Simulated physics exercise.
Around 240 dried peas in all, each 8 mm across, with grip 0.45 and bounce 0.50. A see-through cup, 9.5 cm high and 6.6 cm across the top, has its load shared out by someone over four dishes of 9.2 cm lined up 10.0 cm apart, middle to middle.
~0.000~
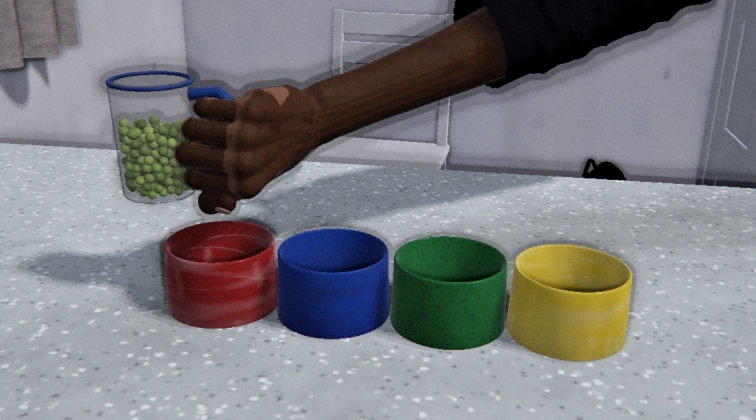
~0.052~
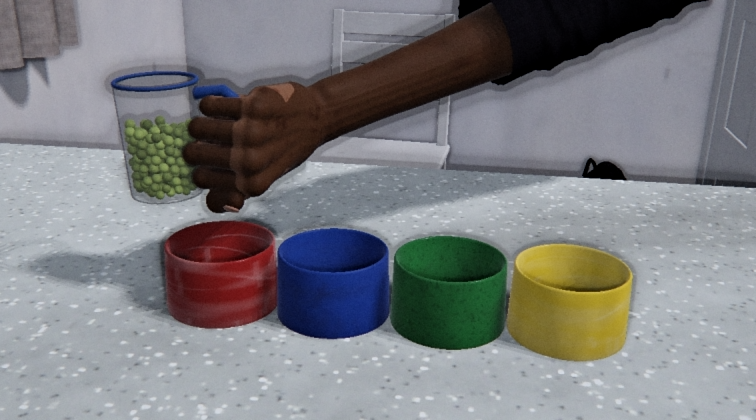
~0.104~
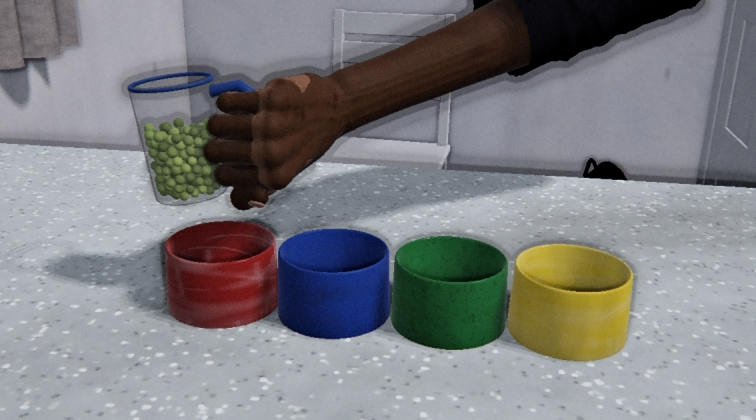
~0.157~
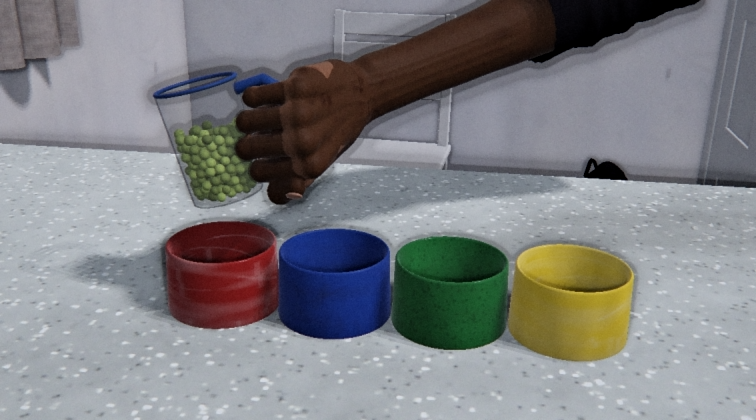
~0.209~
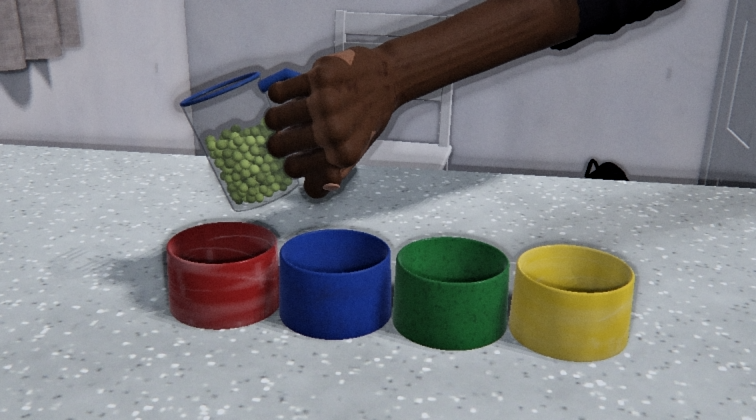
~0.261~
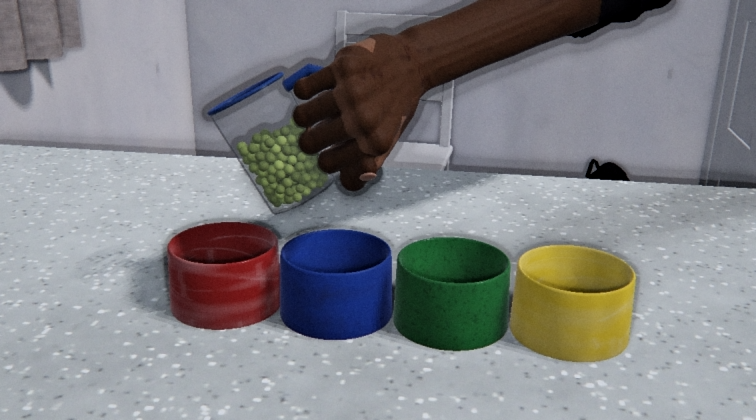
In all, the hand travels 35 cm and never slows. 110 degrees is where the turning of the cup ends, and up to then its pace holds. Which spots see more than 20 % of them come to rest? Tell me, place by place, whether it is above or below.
Result: Red dish: Stays within a fifth, blue dish: Stays within a fifth, green dish: Goes past a fifth, yellow dish: Stays within a fifth, counter: Stays within a fifth.
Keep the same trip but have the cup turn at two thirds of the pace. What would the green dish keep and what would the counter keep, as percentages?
I'd say green ends at 100 while the counter ends at 0.
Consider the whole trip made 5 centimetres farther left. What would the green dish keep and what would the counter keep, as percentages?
Green: 100, counter: 0.
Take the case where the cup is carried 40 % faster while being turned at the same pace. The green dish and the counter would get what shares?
Shares: Green 100, counter 0.
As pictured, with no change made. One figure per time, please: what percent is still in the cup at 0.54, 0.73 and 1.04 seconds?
Approx. 100 / 100 / 80 percent.
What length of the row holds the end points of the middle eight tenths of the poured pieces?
Roughly 5 centimetres.
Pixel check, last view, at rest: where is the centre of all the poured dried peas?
After settling, the middle sits near (455, 302).
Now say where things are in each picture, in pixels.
The first picture shows cup at (155, 137), tilt 0 degrees, lip at (112, 79), moved 0.0 cm; middle of the pieces at (157, 156); red dish at (220, 242); blue dish at (333, 250); green dish at (451, 259); yellow dish at (572, 268).
The second picture shows cup at (162, 138), tilt 2 degrees, lip at (117, 80), moved 0.6 cm; middle of the pieces at (164, 156).
The third picture shows cup at (182, 139), tilt 6 degrees, lip at (133, 85), moved 2.3 cm; middle of the pieces at (185, 158).
The fourth picture shows cup at (212, 141), tilt 14 degrees, lip at (158, 93), moved 4.8 cm; middle of the pieces at (218, 159).
The fifth picture shows cup at (244, 143), tilt 21 degrees, lip at (185, 102), moved 7.4 cm; middle of the pieces at (251, 161).
The sixth picture shows cup at (275, 145), tilt 29 degrees, lip at (212, 111), moved 10.0 cm; middle of the pieces at (285, 162); red dish at (223, 243); blue dish at (336, 251); green dish at (454, 260); yellow dish at (576, 269). Its pace works out near 145 degrees a second; the hand travels 50 cm a second.
After 0.54 s, tilt 68 degrees; cup holds 100 %.
After 0.73 s, tilt 96 degrees; cup holds 100 %.
After 1.04 s, tilt 110 degrees; cup holds 80 %, green 15 %.
At rest (2.1 s), red 0 %, blue 0 %, green 100 %, yellow 0 %, counter 0 %.
